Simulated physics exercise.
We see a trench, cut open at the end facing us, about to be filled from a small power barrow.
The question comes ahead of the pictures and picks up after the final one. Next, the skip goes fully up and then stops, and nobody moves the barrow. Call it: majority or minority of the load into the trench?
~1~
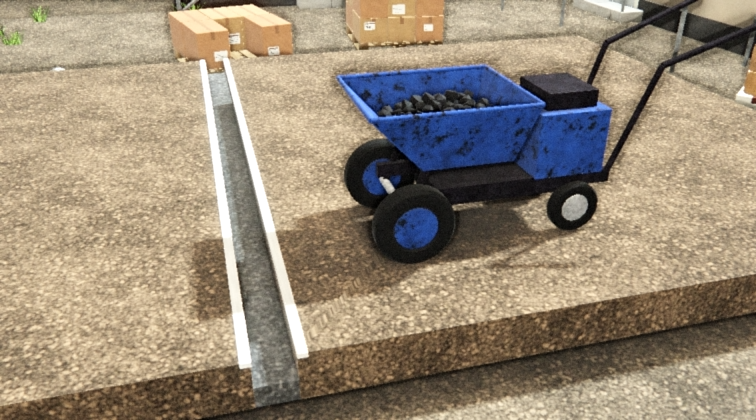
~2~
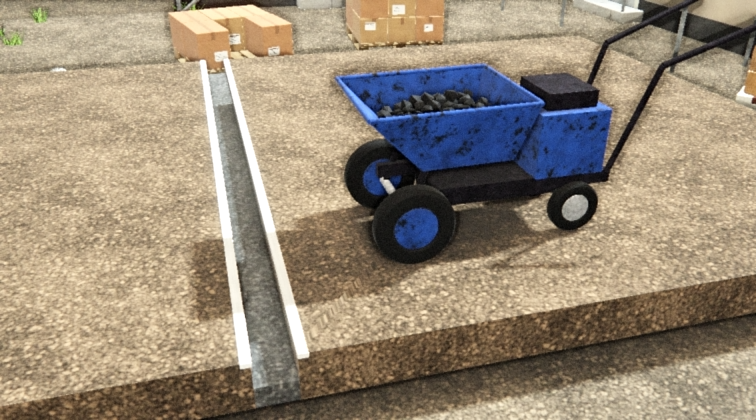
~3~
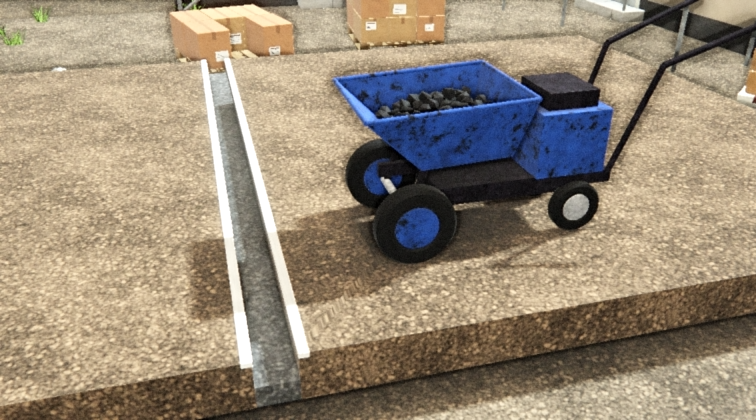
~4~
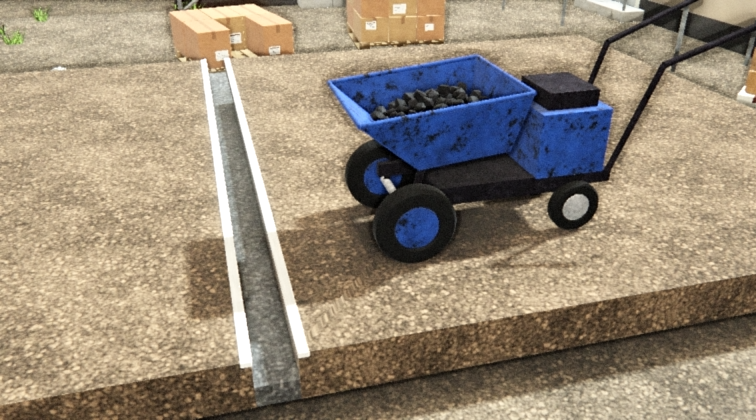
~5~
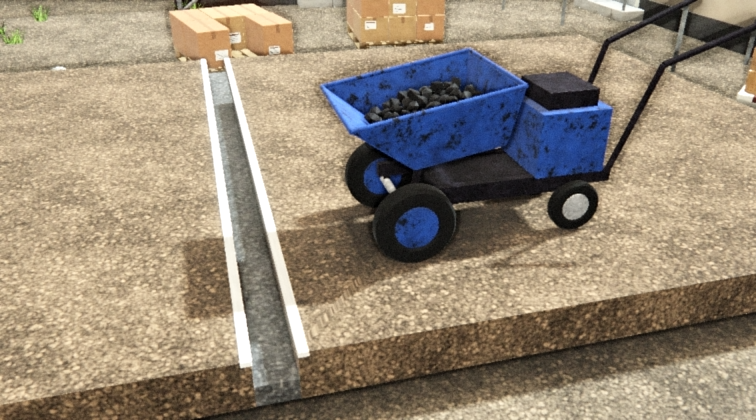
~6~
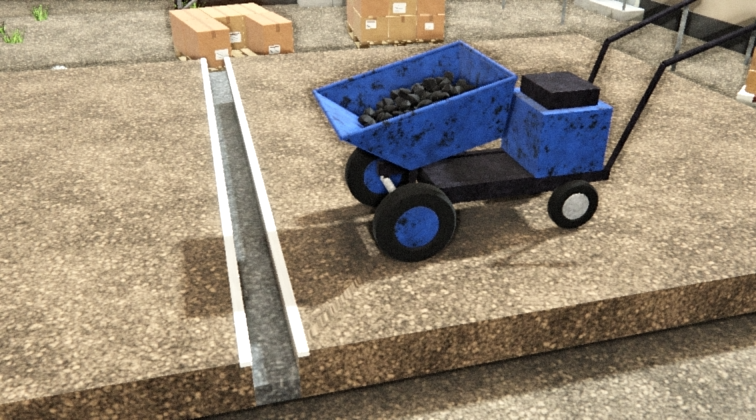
Majority.
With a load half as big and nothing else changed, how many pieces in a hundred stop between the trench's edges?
I'd say close to 90 per cent of it.
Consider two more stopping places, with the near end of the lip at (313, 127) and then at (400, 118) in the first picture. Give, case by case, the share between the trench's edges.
First try: 0 per cent; second try: 60 per cent.
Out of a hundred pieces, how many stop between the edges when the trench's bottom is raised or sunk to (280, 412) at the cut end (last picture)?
Estimate: Approx. 90 %.
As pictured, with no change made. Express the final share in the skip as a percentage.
My estimate is about 0 per cent.
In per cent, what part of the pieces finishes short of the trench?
Around 10 %.
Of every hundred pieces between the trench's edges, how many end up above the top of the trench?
Near 30 %.
Soon, skip tipped steeply; all in the skip.
A while on, skip tipped steeply; nearly all in the skip; a stray few short of the trench; a small part in or heaped over the trench; a stray few beyond it.
Towards the end, skip tipped right over; a small part in the skip; a small part short of the trench; most in or heaped over the trench; a small part beyond it.
Finally, skip tipped right over; a stray few in the skip; a small part short of the trench; most in or heaped over the trench; a small part beyond it.
